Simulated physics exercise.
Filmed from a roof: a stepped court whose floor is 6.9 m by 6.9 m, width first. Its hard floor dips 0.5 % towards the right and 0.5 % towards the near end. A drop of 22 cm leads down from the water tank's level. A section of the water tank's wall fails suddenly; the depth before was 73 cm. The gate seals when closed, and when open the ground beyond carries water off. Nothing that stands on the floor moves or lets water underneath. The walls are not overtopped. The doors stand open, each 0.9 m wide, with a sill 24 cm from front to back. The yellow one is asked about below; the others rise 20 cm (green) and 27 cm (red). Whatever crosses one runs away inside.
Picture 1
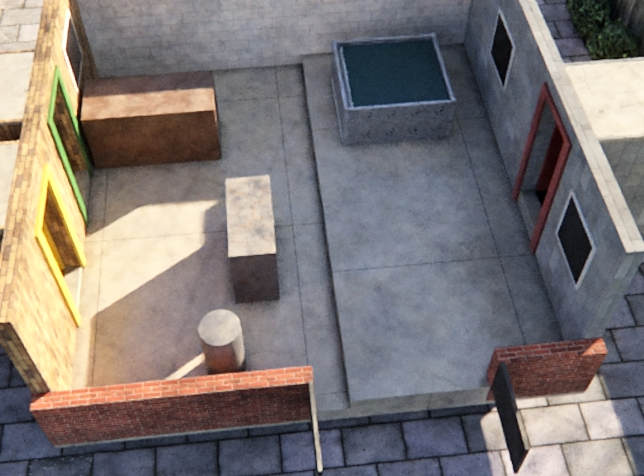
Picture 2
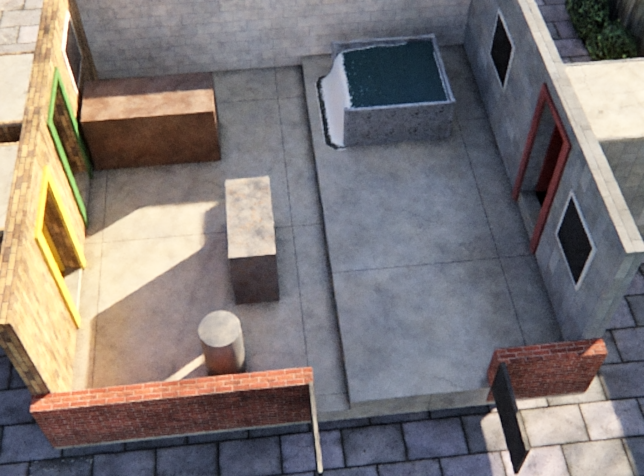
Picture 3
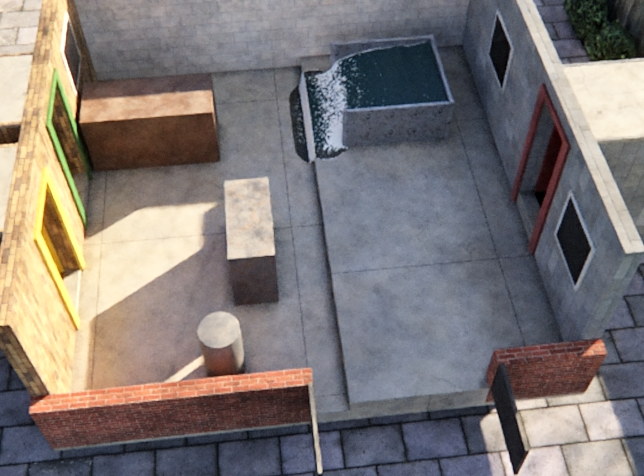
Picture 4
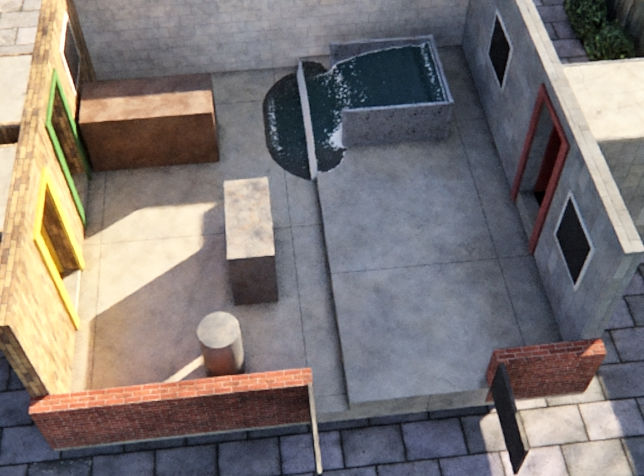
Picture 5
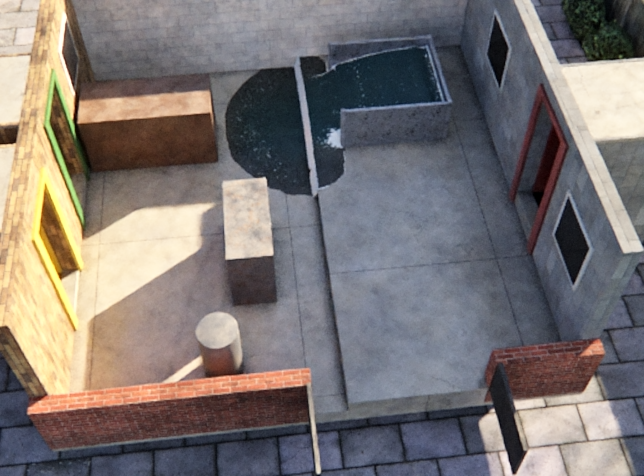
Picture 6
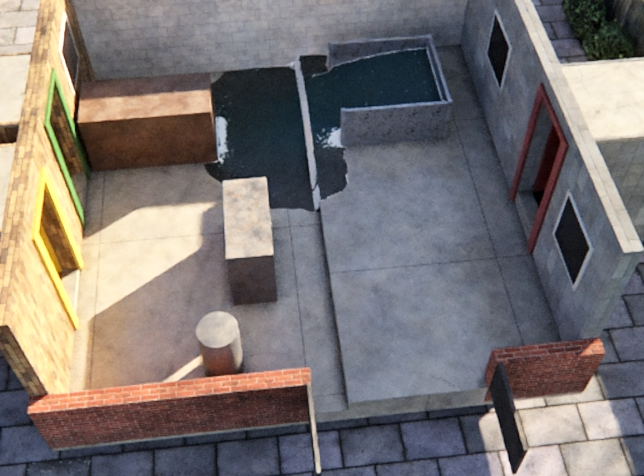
A walled, roofless court with a grey stepped floor is seen from high above, the camera still. A raised tank of dark water stands at the back on the higher right side, with a brown block, a pale block and a cylinder to the left, green and yellow doorways left and a red one right. The tank's left side opens, and foaming water pours over the step and spreads across the lower floor to the brown block.
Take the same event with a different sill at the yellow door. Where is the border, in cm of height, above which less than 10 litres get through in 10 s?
Close to 11 cm is just enough.
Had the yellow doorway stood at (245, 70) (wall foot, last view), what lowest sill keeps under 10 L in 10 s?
About 14.5 cm.
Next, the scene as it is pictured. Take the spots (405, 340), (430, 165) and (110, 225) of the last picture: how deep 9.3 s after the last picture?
About 0, 0 and 5 cm.
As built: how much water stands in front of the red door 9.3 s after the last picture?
About 0.0 cm.
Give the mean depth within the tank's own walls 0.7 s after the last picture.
Some 30 cm.
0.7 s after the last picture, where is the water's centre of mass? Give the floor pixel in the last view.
At about (302, 122).
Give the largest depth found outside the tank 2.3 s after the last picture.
About 43 cm.
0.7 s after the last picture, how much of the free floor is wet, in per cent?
Some 30 per cent of it.
Then, 0.7 s after the last picture water covers 30 % of the floor, deepest (44 cm) near (226, 133); it has not reached the yellow door.
Then, 2.3 s after the last picture water covers 45 % of the floor, deepest (43 cm) near (103, 129); 12 cm at the yellow door, 12 litres in over its 7 cm sill.
Then, 9.3 s after the last picture water covers 55 % of the floor, deepest (14 cm) near (281, 400); 5 cm at the yellow door, 46 litres in over its 7 cm sill.
At the yellow door as built, the water peaked near 13 cm, 1.7 s after the last picture.
With a sill of 9 cm, 24 litres would have come in within the 10 s; with 12.5 cm, 4 litres. So under 10 litres takes about 11 cm.
